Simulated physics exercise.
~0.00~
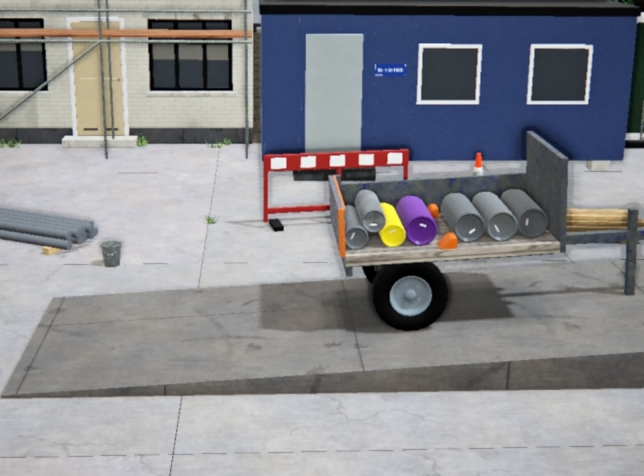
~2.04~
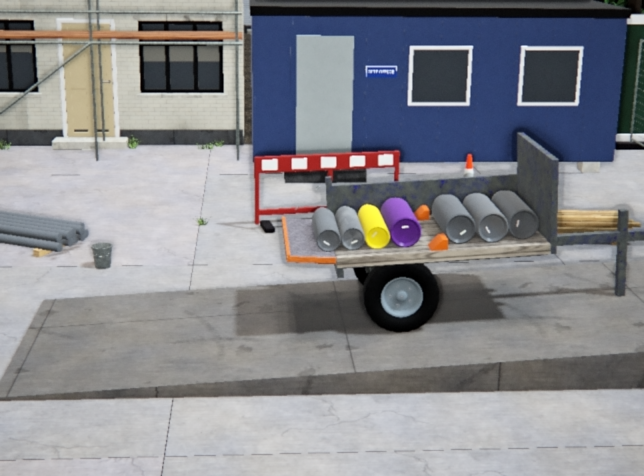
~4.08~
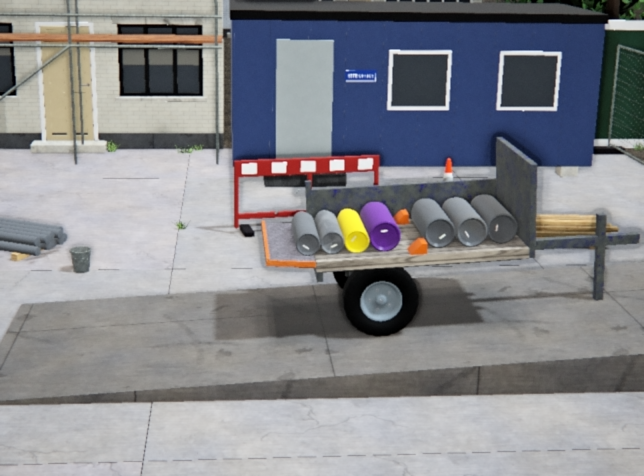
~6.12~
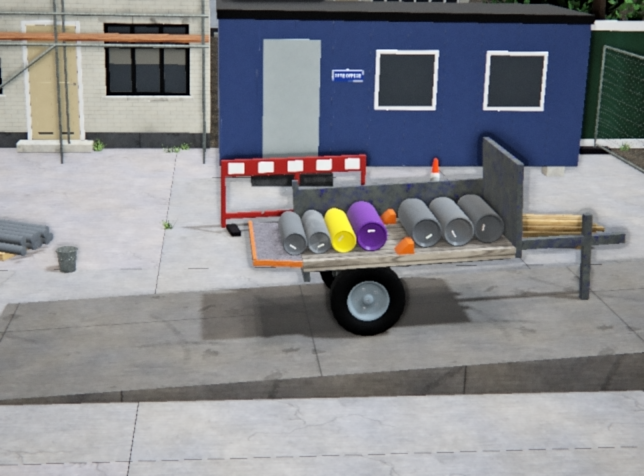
The tailgate of a trailer parked on a slope swung down at its left end, and the yellow and purple cylinders rolled slightly left against the grey ones, then stopped, with all seven still on the bed.
